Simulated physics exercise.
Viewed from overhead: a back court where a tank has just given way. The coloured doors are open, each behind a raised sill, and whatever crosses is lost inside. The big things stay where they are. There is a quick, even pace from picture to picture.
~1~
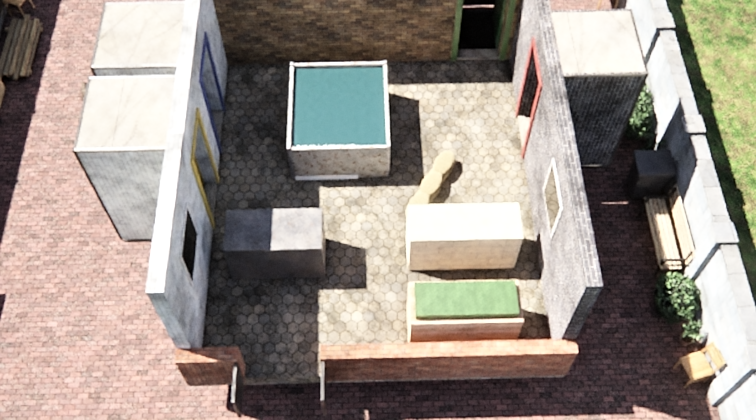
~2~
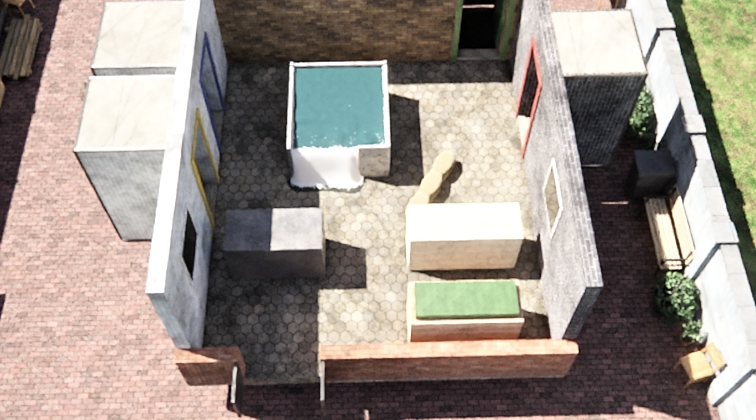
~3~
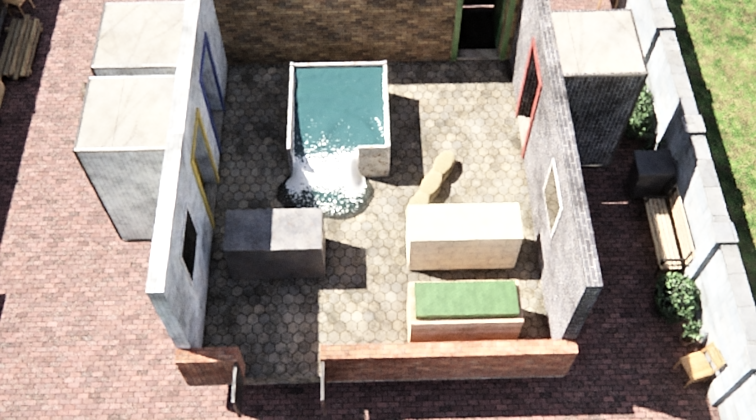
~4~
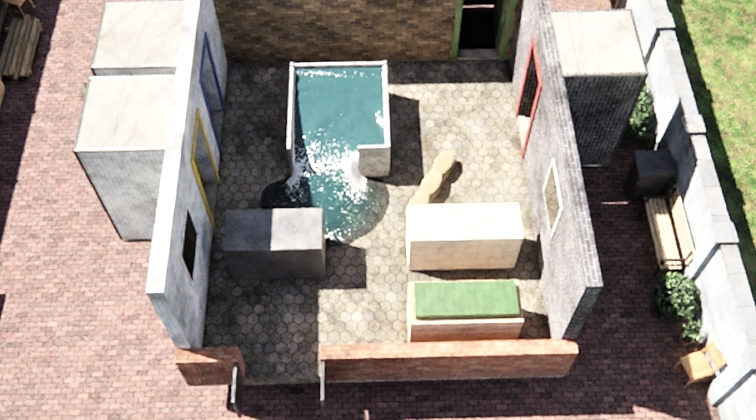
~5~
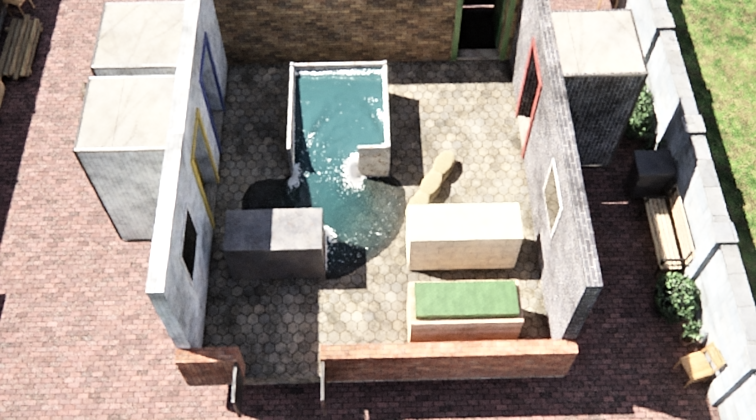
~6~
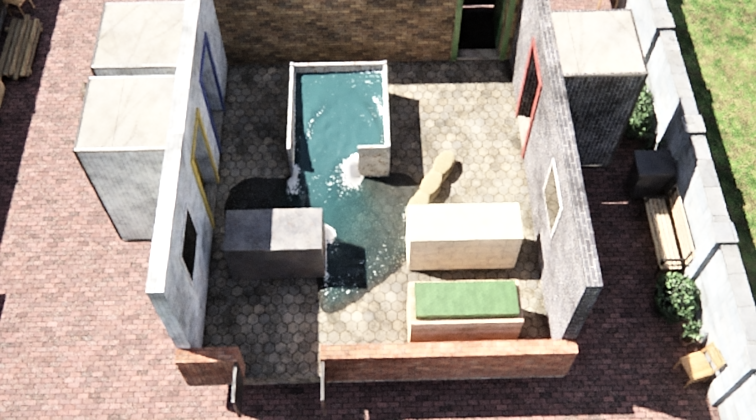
Water bursts from the front of an open tank in a walled court seen from overhead, first as a white sheet, then as a foaming pool spreading over the pale paving. Around it stand a grey block at left, cream and green-topped blocks at right, and blue, yellow and red doorways. The flow runs down between the blocks, darkening the ground, while the camera stays still.
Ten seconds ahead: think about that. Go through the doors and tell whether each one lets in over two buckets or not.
In order: The blue door will most likely keep inside the limit; the green door will most likely keep inside the limit; the yellow door will most likely go past the limit; the red door will most likely keep inside the limit.
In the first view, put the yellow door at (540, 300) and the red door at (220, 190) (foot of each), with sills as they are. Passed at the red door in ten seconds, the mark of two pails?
Red door: Gets flooded.
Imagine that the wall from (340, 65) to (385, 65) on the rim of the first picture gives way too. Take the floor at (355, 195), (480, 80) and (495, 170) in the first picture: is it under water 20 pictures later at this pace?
So: Spared, then wetted, then wetted.
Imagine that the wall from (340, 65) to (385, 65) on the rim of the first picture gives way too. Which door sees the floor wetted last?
My answer is the yellow one.
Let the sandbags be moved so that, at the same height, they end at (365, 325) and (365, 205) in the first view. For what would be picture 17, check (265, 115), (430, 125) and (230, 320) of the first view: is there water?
As listed: Spared, spared, submerged.
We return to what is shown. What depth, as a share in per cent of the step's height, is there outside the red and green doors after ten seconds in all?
I reckon it's around 30 and then 60 per cent.
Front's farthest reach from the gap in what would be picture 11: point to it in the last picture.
Roughly at (427, 360).
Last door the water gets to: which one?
Result: The door marked green.
A moment on, water covers 30 % of the floor; the blue door not reached, the green door not reached, the yellow door under two buckets in, the red door not reached.
Next, water covers 45 % of the floor; the blue door wet at the sill, nothing in, the green door not reached, the yellow door far over two buckets in, the red door not reached.
Then, water covers 60 % of the floor; the blue door wet at the sill, nothing in, the green door not reached, the yellow door far over two buckets in, the red door not reached.
Later, water covers 85 % of the floor; the blue door wet at the sill, nothing in, the green door not reached, the yellow door far over two buckets in, the red door wet at the sill, nothing in.
In the end, water covers 95 % of the floor; the blue door wet at the sill, nothing in, the green door wet at the sill, nothing in, the yellow door far over two buckets in, the red door wet at the sill, nothing in.
